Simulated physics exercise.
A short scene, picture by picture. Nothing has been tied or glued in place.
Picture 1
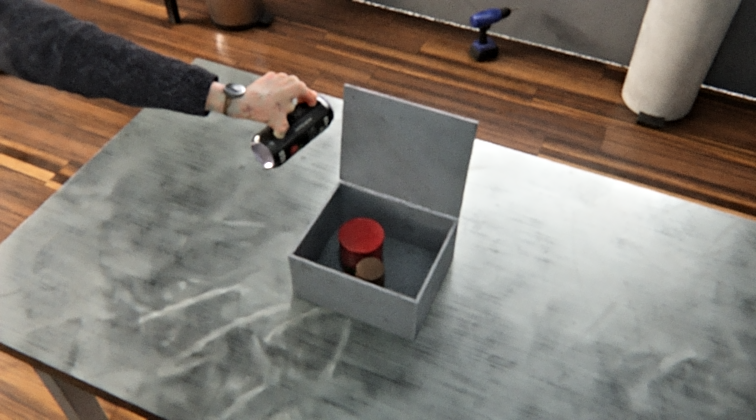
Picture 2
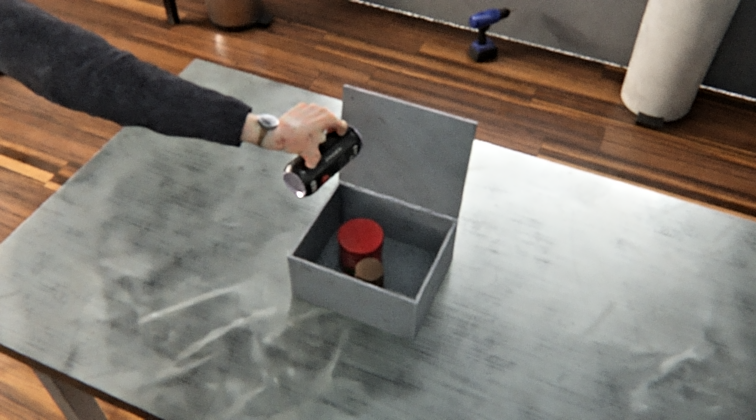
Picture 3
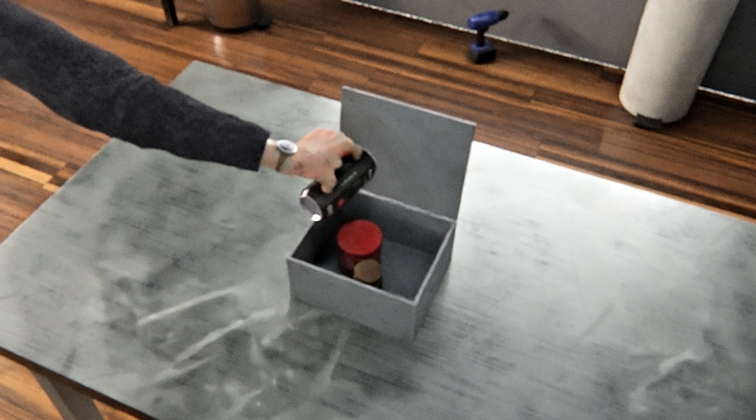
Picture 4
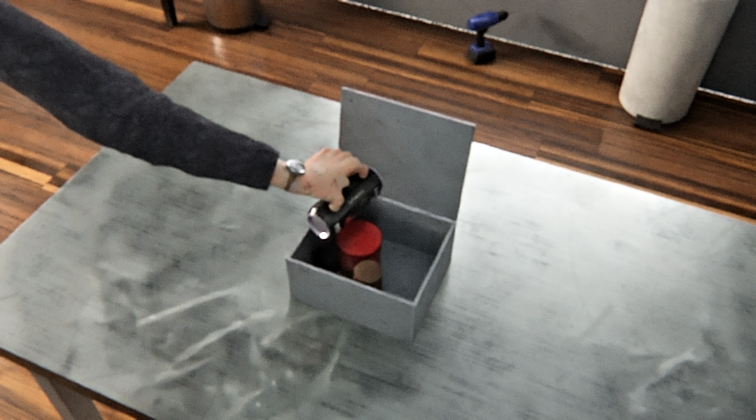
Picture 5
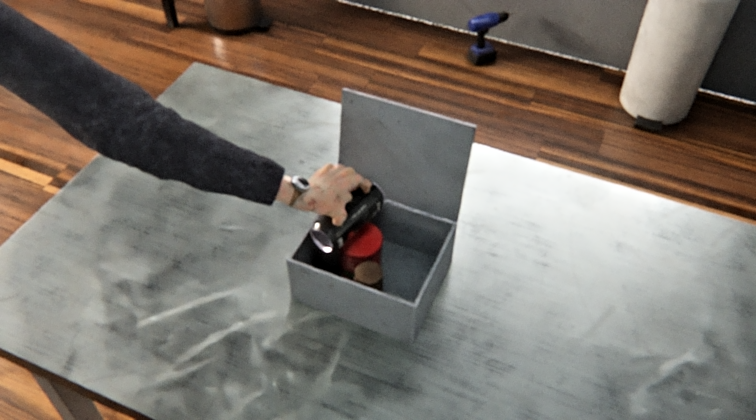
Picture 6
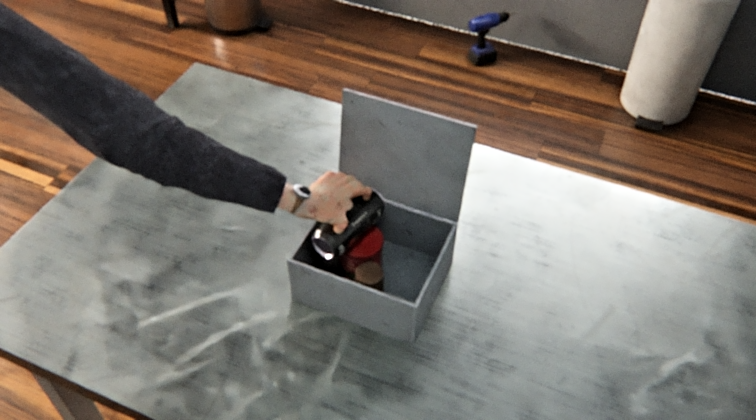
A hand wearing a watch moves a black can rightward and down into an open grey box on a table, still gripping it beside a red tin and a smaller brown object already inside.
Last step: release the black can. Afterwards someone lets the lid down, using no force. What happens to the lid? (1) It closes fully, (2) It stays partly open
The answer is 2.
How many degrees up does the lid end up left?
Some 55°.
Then, 1.00 s on from there, lid starting down.
Then, 1.40 s on from there, lid 72° above the rim.
Then, 2.00 s on from there, lid 59° above the rim.
In the end, lid 53° above the rim; all 3 unmoved. At the end, from the last picture's camera, black can near (344, 229).
